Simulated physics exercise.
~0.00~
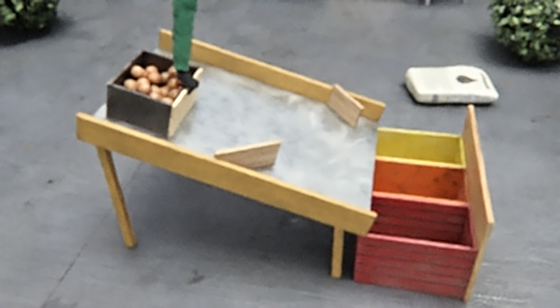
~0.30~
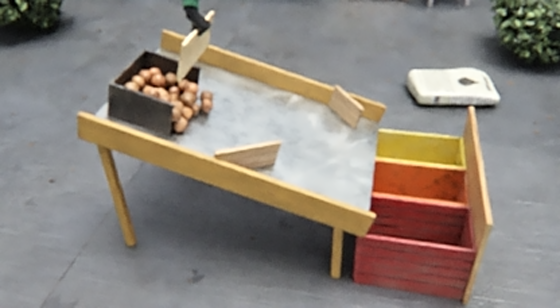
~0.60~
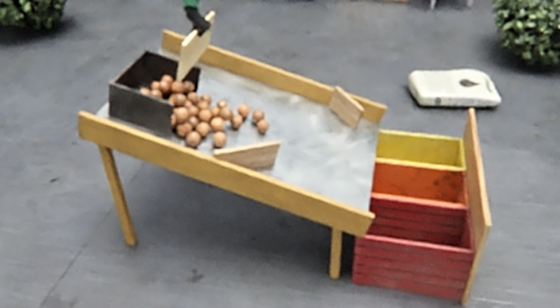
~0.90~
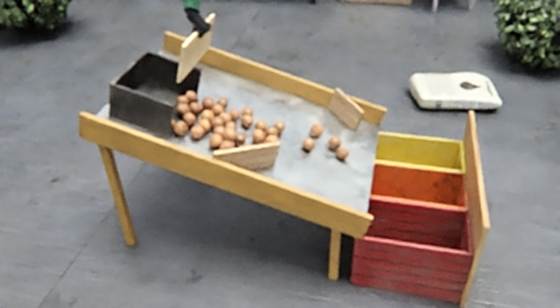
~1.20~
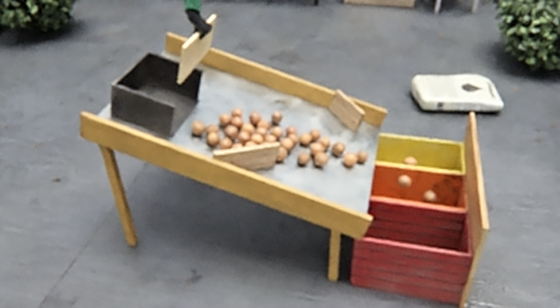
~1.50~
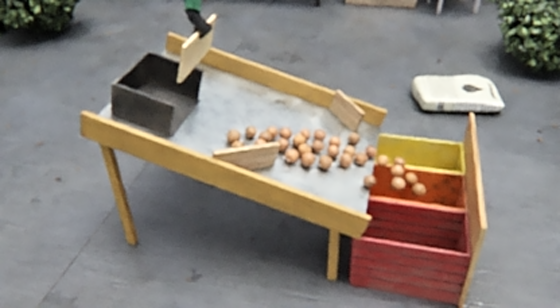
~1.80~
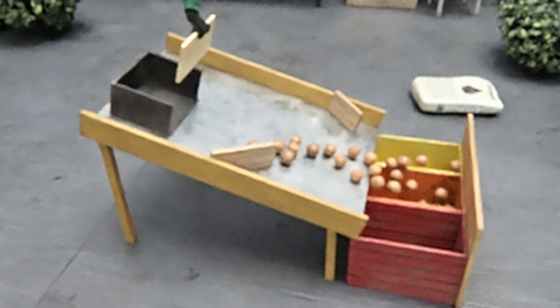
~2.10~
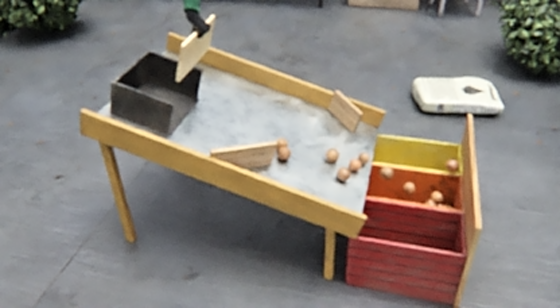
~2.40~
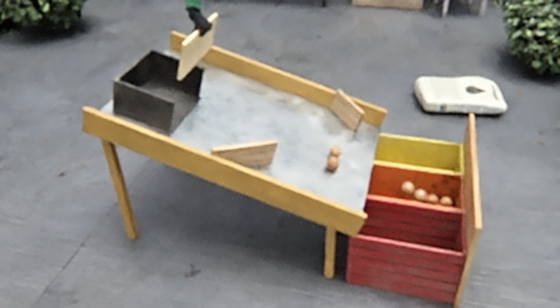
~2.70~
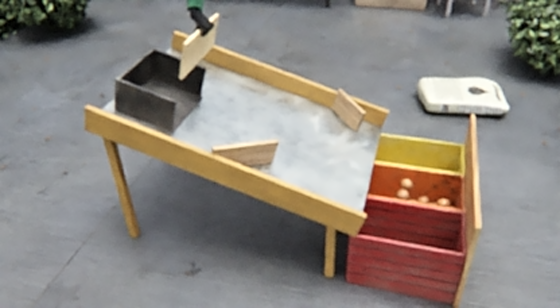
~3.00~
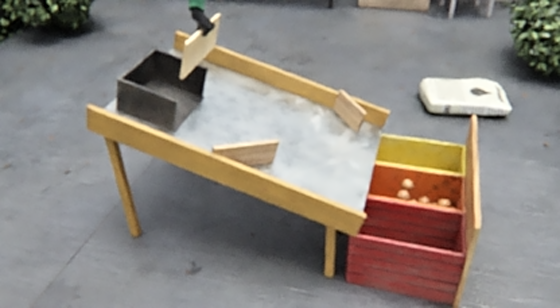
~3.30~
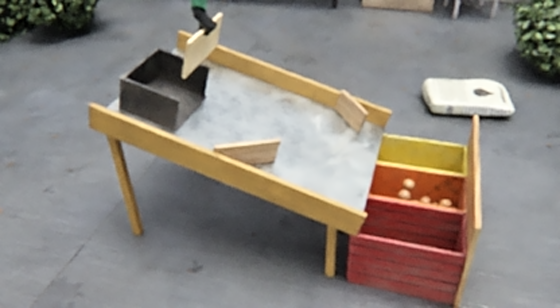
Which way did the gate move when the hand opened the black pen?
The gate moved up, and the hand then held it clear above the slope.
A pile of small brown onions spilled down a sloping table after a dark hand with a green sleeve lifted the gate of a black pen. They rolled past two angled boards and dropped off the low end, leaving several visible in the orange bin.
